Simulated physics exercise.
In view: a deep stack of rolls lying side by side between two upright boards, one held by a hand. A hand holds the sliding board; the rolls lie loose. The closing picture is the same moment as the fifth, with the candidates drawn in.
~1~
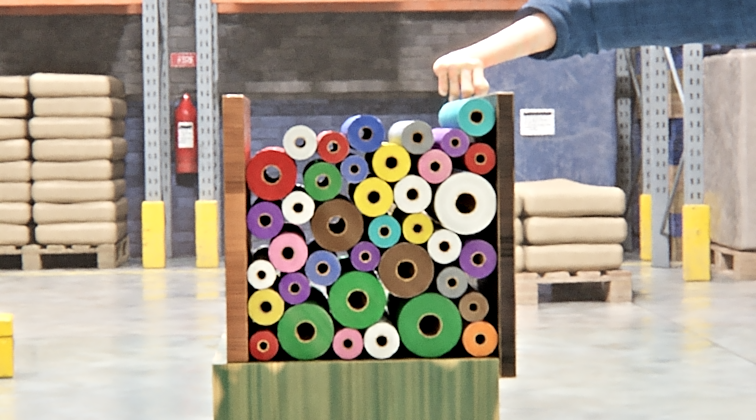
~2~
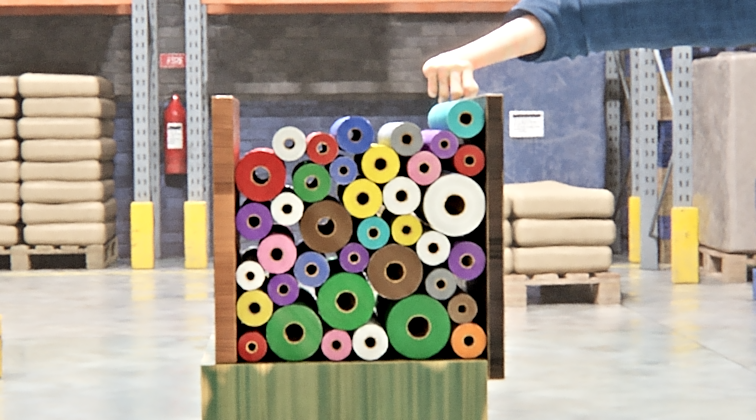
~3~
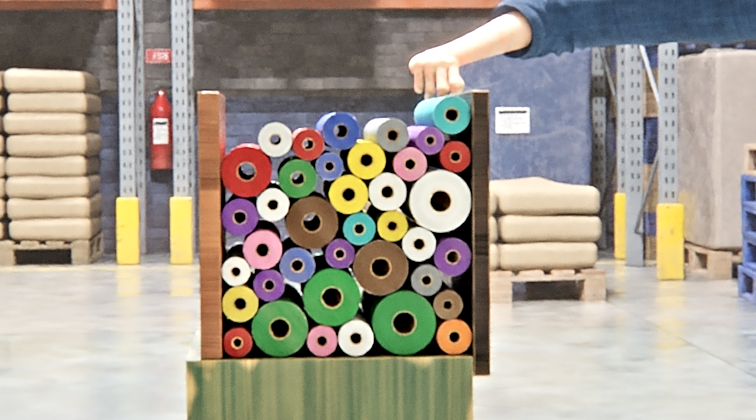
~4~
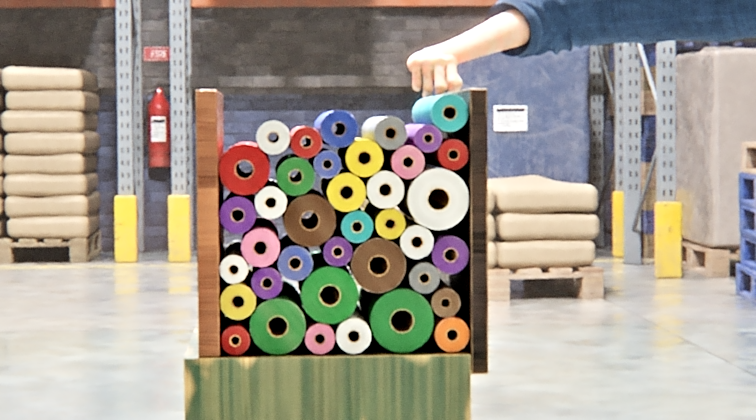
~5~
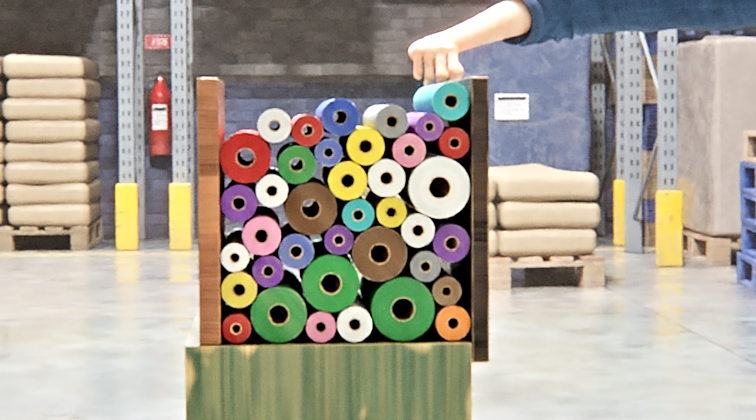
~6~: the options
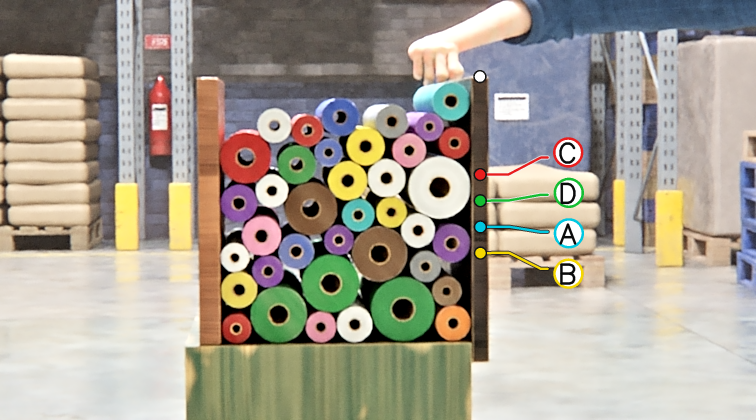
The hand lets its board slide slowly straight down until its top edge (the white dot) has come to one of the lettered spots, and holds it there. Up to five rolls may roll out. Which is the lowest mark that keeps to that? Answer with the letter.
Stop at A.
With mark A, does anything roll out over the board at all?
At A: Yes.
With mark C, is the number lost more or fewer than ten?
At C, fewer than ten.
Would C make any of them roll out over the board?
Yes.
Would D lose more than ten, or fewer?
At D, fewer than ten.
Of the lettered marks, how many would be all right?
Three of them.
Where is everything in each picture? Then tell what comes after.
The first picture shows side board (489, 227); a red roll (263, 346); an orange roll (480, 339).
The second picture shows an orange roll (469, 341); a brown roll (395, 271).
The third picture shows a white roll (419, 244); a yellow roll (392, 226).
The fourth picture shows a white roll (385, 190); a yellow roll (364, 158).
The fifth picture shows a blue roll (341, 117); side board (463, 212); a red roll (236, 329).
On the marked copy, A at (481, 227); B at (481, 253); C at (480, 175); D at (480, 201); the white dot at (480, 76).
Taking A. A third of the way, top of the board (470, 150).
Two thirds of the way, top of the board (471, 227).
When it is over, top of the board (471, 227), five out over the board.
As for the rest, B more than five out over the board; C three out over the board; D three out over the board.
